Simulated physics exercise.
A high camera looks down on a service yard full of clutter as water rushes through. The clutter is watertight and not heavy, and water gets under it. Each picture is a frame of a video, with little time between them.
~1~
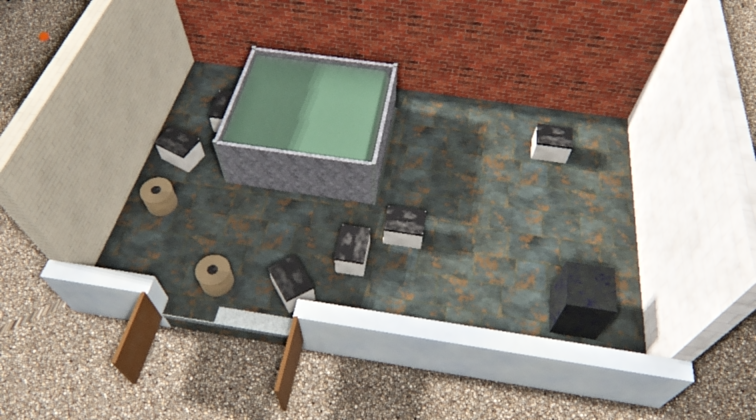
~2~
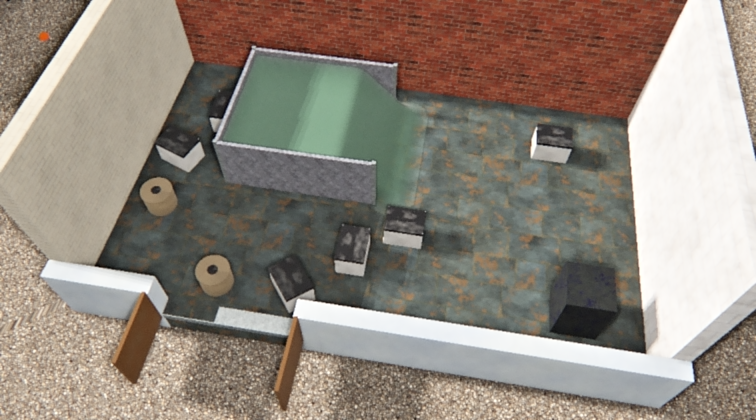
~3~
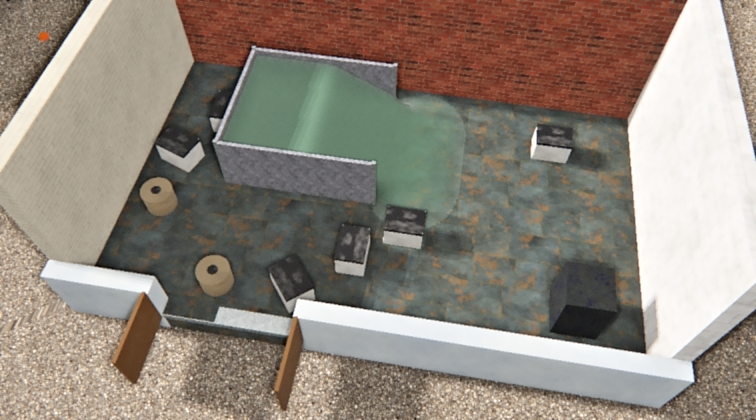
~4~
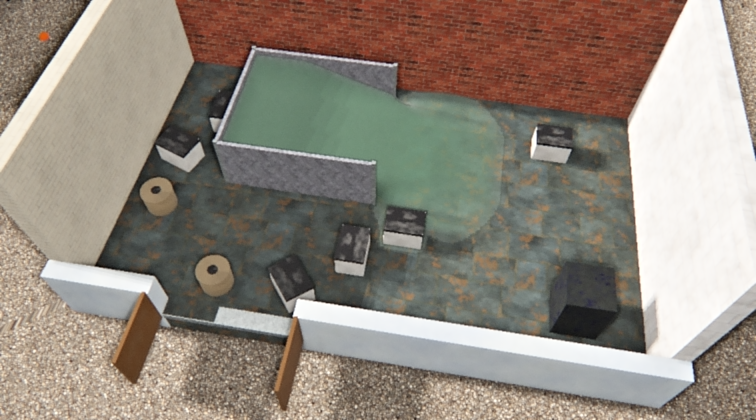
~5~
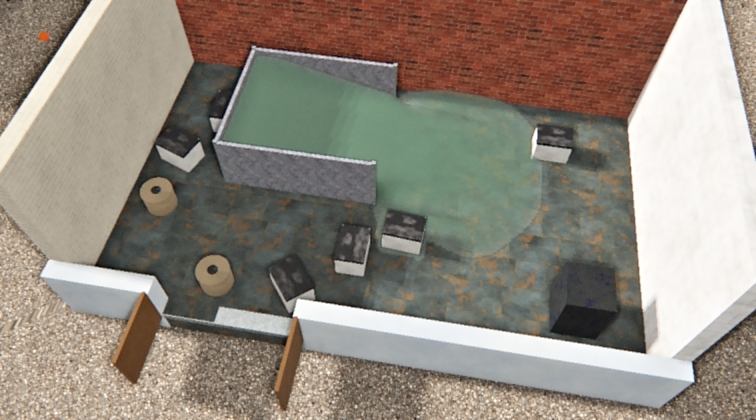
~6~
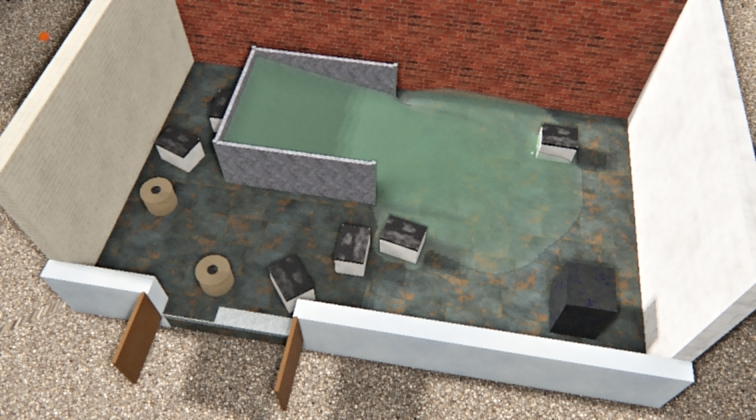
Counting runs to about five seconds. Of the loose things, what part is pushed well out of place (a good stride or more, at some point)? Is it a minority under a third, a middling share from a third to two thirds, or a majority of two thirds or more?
A middling share.
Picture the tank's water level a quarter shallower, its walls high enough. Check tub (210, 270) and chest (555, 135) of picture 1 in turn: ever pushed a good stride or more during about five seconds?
Lab note, in sequence: Stayed below that mark / reached that mark.
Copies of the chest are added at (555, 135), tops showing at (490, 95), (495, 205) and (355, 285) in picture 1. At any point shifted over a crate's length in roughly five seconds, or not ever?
First driven off; second driven off; third driven off.
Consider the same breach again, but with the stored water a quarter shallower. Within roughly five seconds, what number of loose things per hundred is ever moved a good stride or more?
Roughly 10 per cent of them.
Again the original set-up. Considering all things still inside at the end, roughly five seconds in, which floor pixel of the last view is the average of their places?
The average lands at about (249, 212).
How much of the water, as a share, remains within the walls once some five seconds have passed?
100 %.
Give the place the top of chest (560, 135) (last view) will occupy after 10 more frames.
Roughly (630, 142).
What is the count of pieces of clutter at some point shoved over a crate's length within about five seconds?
The total is 5.
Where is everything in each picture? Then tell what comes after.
In the first picture, a chest at (405, 220) rests on the ground; a chest at (555, 135), on the bottom; 0 of 8 have shifted.
In the second picture, a chest at (405, 220), on the bottom; a chest at (555, 135) rests on the ground; 0 of 8 have shifted.
In the third picture, a chest at (405, 220), on the bottom; a chest at (555, 135), on the bottom; 0 of 8 have shifted.
In the fourth picture, a chest at (405, 220) rests on the ground; a chest at (555, 135), on the bottom; 0 of 8 have shifted.
In the fifth picture, a chest at (404, 225), on the bottom, close to its start; a chest at (555, 135) rests on the ground; 1 of 8 have shifted.
In the sixth picture, a chest at (403, 232) rests on the ground, close to its start; a chest at (560, 135) rests on the ground, close to its start; 2 of 8 have shifted.
A moment on, 1 of 8 are well off their spots; 0 afloat.
Next, 1 of 8 are well off their spots; 1 afloat.
Later, 1 of 8 are well off their spots; 1 afloat.
In the end, 5 of 8 are well off their spots, and 5 have been at some point; 3 afloat.
